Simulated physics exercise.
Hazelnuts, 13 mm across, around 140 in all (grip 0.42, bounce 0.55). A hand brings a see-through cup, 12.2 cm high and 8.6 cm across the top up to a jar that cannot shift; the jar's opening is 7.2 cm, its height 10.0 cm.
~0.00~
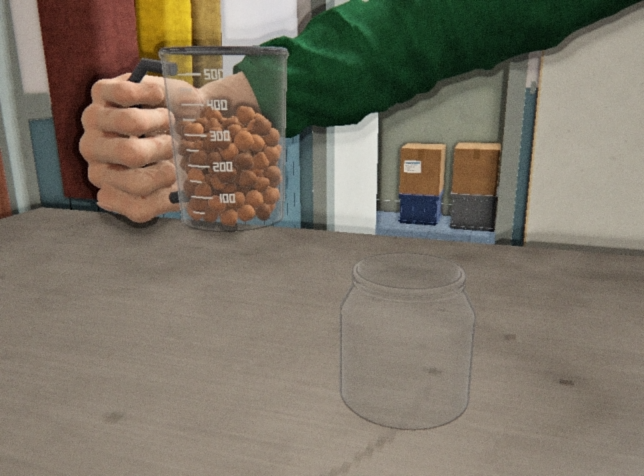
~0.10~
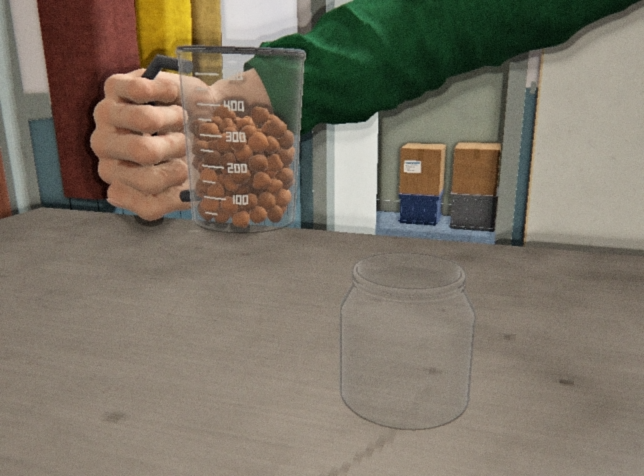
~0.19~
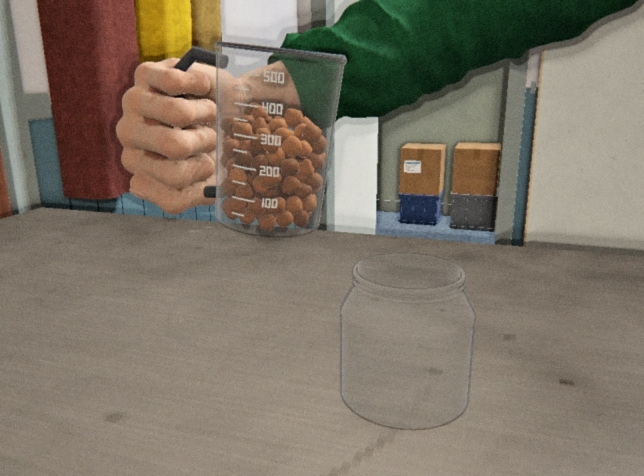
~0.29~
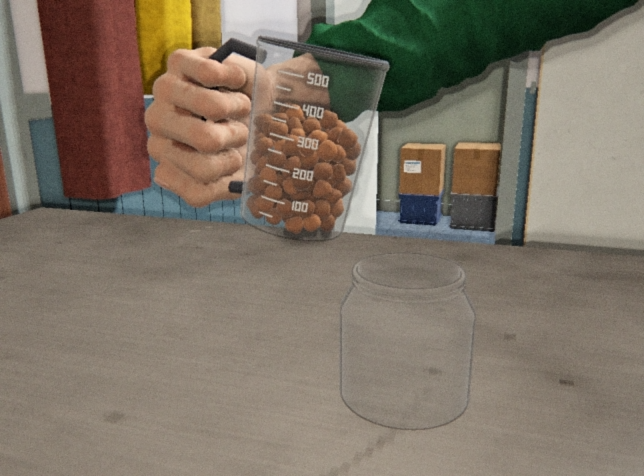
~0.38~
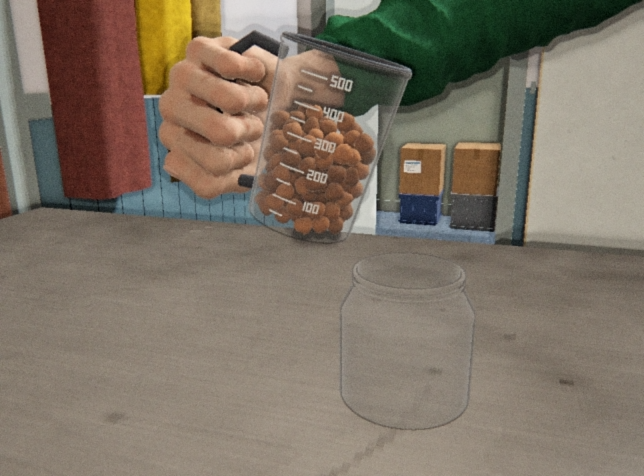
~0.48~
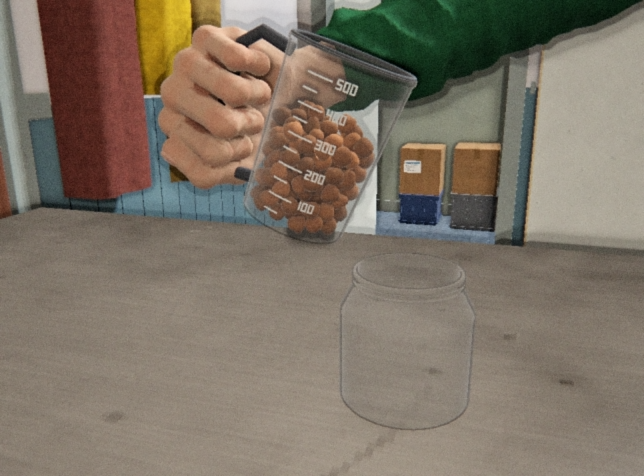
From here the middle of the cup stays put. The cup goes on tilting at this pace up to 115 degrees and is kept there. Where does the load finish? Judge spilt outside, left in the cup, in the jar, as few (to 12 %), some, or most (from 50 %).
Spilt outside: Very few; left in the cup: Very few; in the jar: The larger part.
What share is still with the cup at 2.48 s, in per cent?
Roughly 20 per cent.
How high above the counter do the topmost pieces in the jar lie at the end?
About 6.5 cm.
Then, at 1.31 s, tilt 65 degrees; the cup holds 100 %, the jar 0 %.
Then, at 1.87 s, tilt 94 degrees; the cup holds 100 %, the jar 0 %.
After 2.48 s, tilt 115 degrees; the cup holds 20 %, the jar 70 %.
By 3.3 s all is still; spilt 0 %, still above 0 %, jar 100 %.
